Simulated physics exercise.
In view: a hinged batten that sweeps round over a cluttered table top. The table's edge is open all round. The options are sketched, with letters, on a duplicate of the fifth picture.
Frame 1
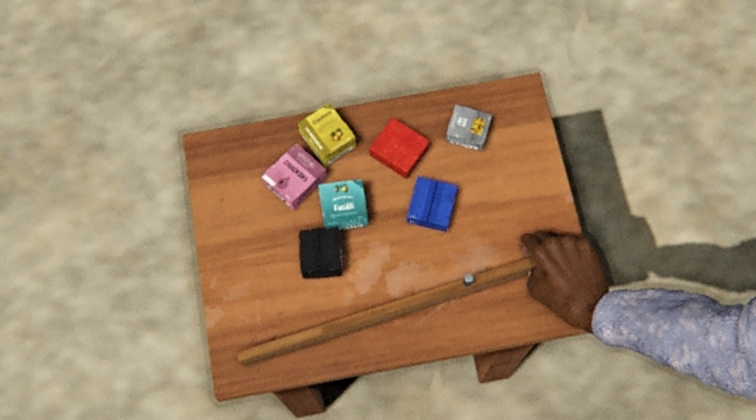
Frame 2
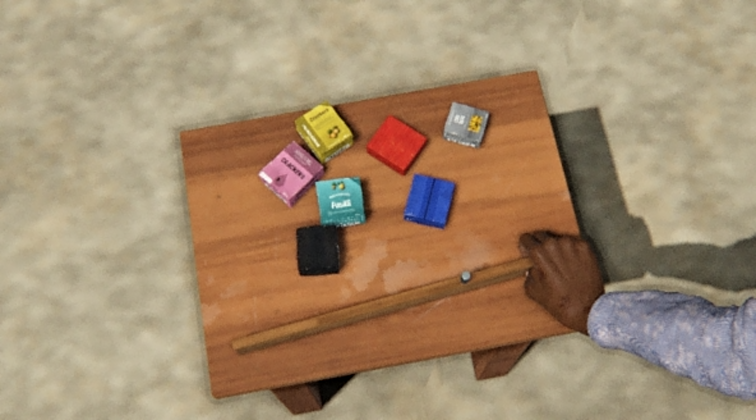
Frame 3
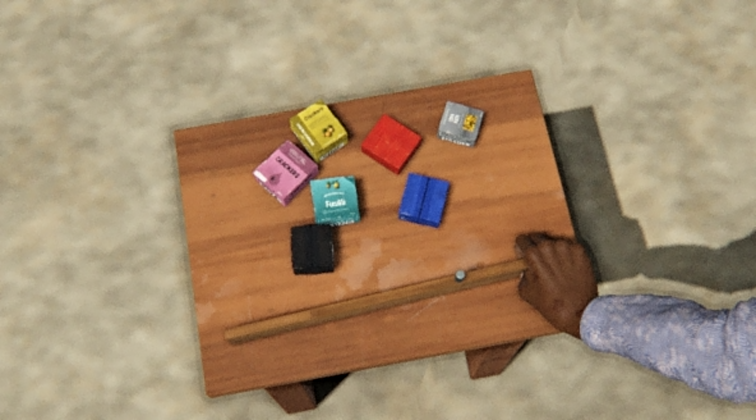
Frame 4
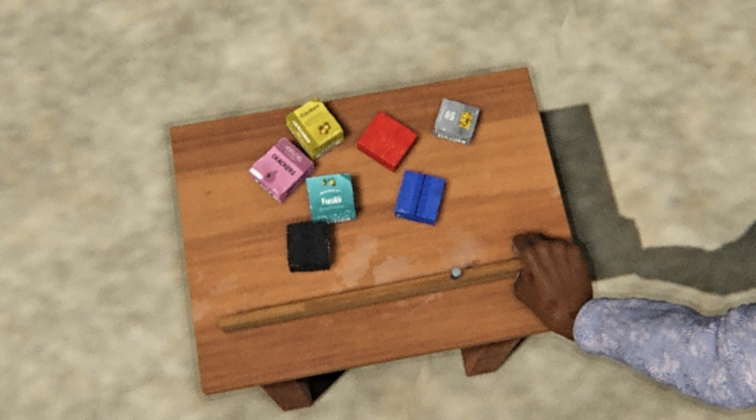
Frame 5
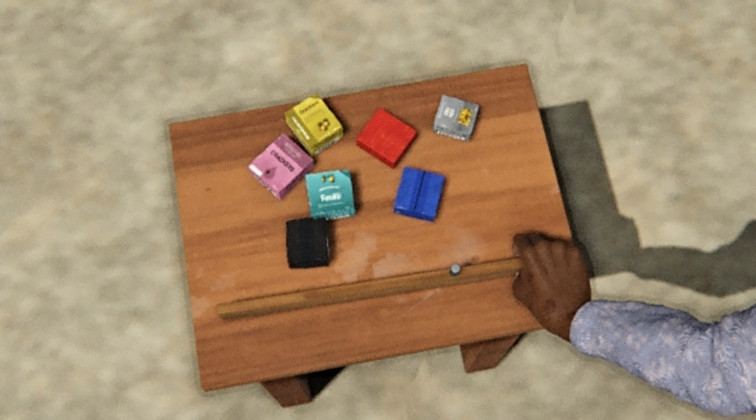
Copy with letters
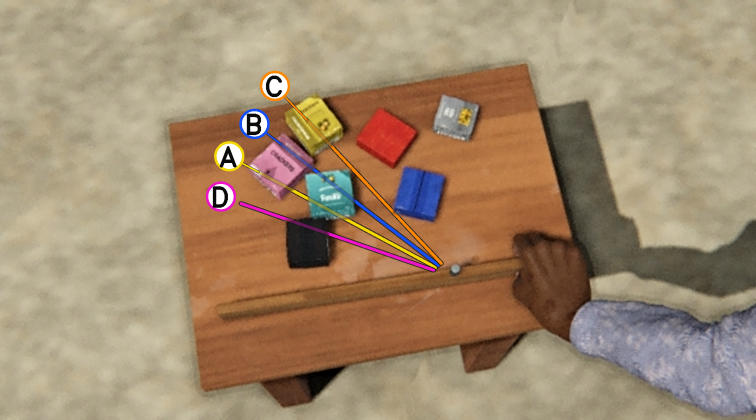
At first, a hand holds the right end of a wooden batten lying across the lower part of a small table, below seven small coloured packets and blocks. The batten then swings slowly clockwise, its left end rising a little toward the black box, while the packets keep their places on the tabletop.
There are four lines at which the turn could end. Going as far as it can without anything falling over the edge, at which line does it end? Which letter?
Stop at B.
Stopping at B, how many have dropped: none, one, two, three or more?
In all, none.
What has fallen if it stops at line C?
The yellow packet.
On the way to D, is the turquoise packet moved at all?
Yes.
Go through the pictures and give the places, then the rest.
Grey packet (469, 128); turquoise packet (343, 205); pink box (295, 176), in the first frame.
Arm (345, 313); blue box (429, 202), in the second frame.
Arm (338, 307); black box (312, 249), in the third frame.
Arm (333, 300); grey packet (456, 122), in the fourth frame.
Arm (332, 291); pink box (282, 166); blue box (419, 195); red block (387, 138), in the fifth frame.
On the marked copy, A at (345, 219); B at (358, 203); C at (373, 190); D at (336, 237).
Following B. Soon after the start, arm (333, 255); turquoise packet (332, 191); black box (312, 231).
Later, arm (345, 220); red block (393, 132); pink box (284, 161).
In the end, arm (359, 199); yellow packet (337, 99); pink box (306, 131); nothing has fallen.
As for the rest, A is safe but short; C drops the yellow packet; D is safe but short.
